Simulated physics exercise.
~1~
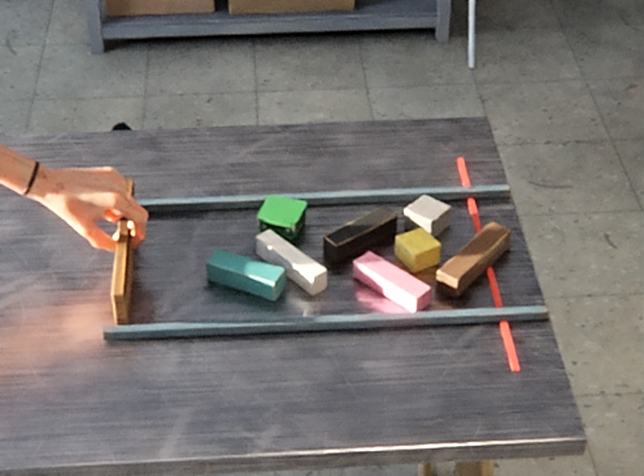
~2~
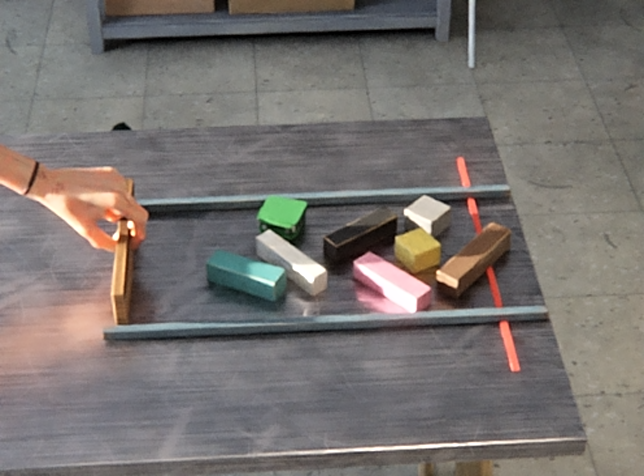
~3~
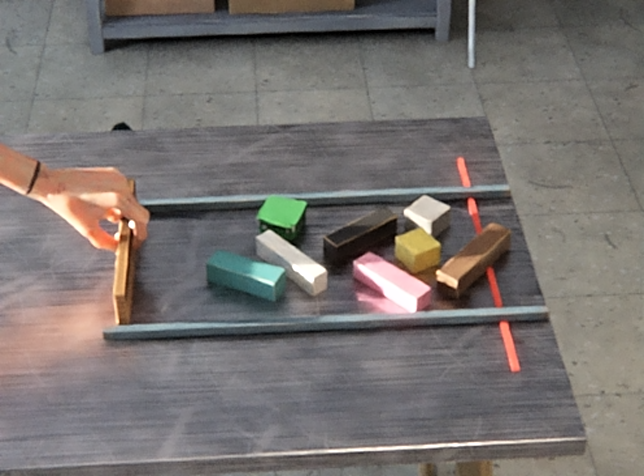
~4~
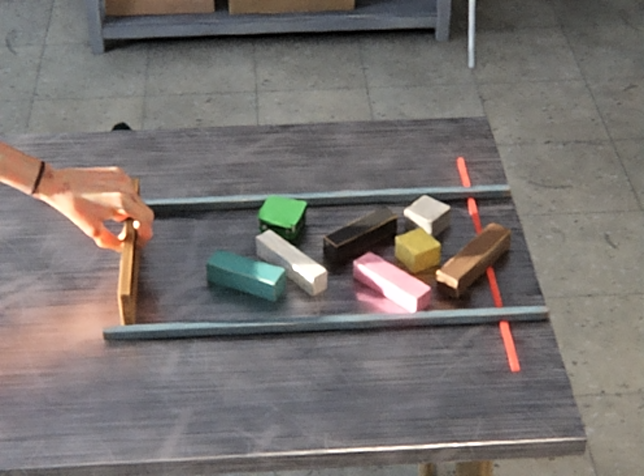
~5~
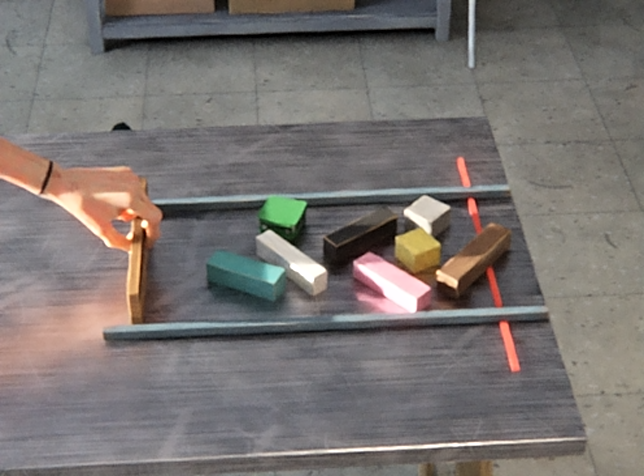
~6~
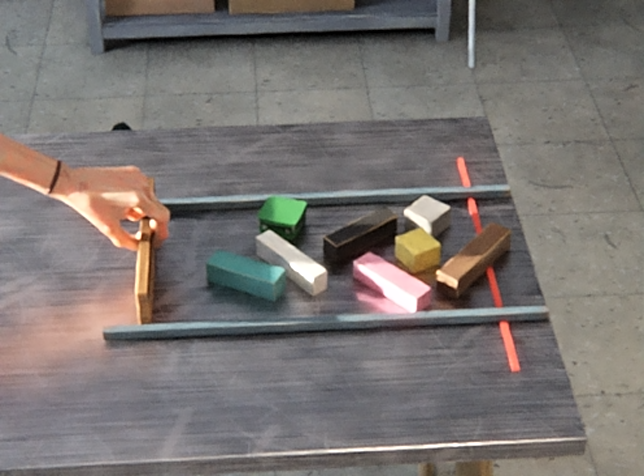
At first, a hand holds a wooden board upright at the left end of two parallel rails on a table, with eight coloured sticks and blocks lying between the rails. The hand then slides the board a short way right, still short of the pieces, which all stay in place.
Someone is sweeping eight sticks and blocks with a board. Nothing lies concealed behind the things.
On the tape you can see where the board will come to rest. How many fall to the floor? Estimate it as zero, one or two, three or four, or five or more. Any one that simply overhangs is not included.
So the push knocks five or more off, going by the tape.
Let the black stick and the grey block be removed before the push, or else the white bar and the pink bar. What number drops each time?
Count of fallen: 3 / 2.
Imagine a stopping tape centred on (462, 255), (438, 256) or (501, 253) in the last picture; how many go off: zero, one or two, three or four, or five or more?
Number fallen at each tape, in order - 3 or 4, either one or two, 5 or more.
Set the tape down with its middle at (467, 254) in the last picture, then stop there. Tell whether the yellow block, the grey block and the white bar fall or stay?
Observed: Yellow block toppled; grey block toppled; white bar not toppled.
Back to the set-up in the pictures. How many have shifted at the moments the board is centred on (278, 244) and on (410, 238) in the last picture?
At the first spot the count is 3, and at the second it is 8.
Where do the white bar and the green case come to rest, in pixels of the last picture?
Final positions: Near (512, 242); near (494, 206).
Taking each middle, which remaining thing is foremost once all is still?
Answer: The white bar.
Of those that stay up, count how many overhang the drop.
1 of them.
Soon after, none off yet; brown stick at rest near (475, 260); grey block at rest near (428, 218); yellow block at rest near (418, 250).
In the end, the number that fall off is five or more; gone, black stick, pink bar, yellow block, grey block and brown stick.
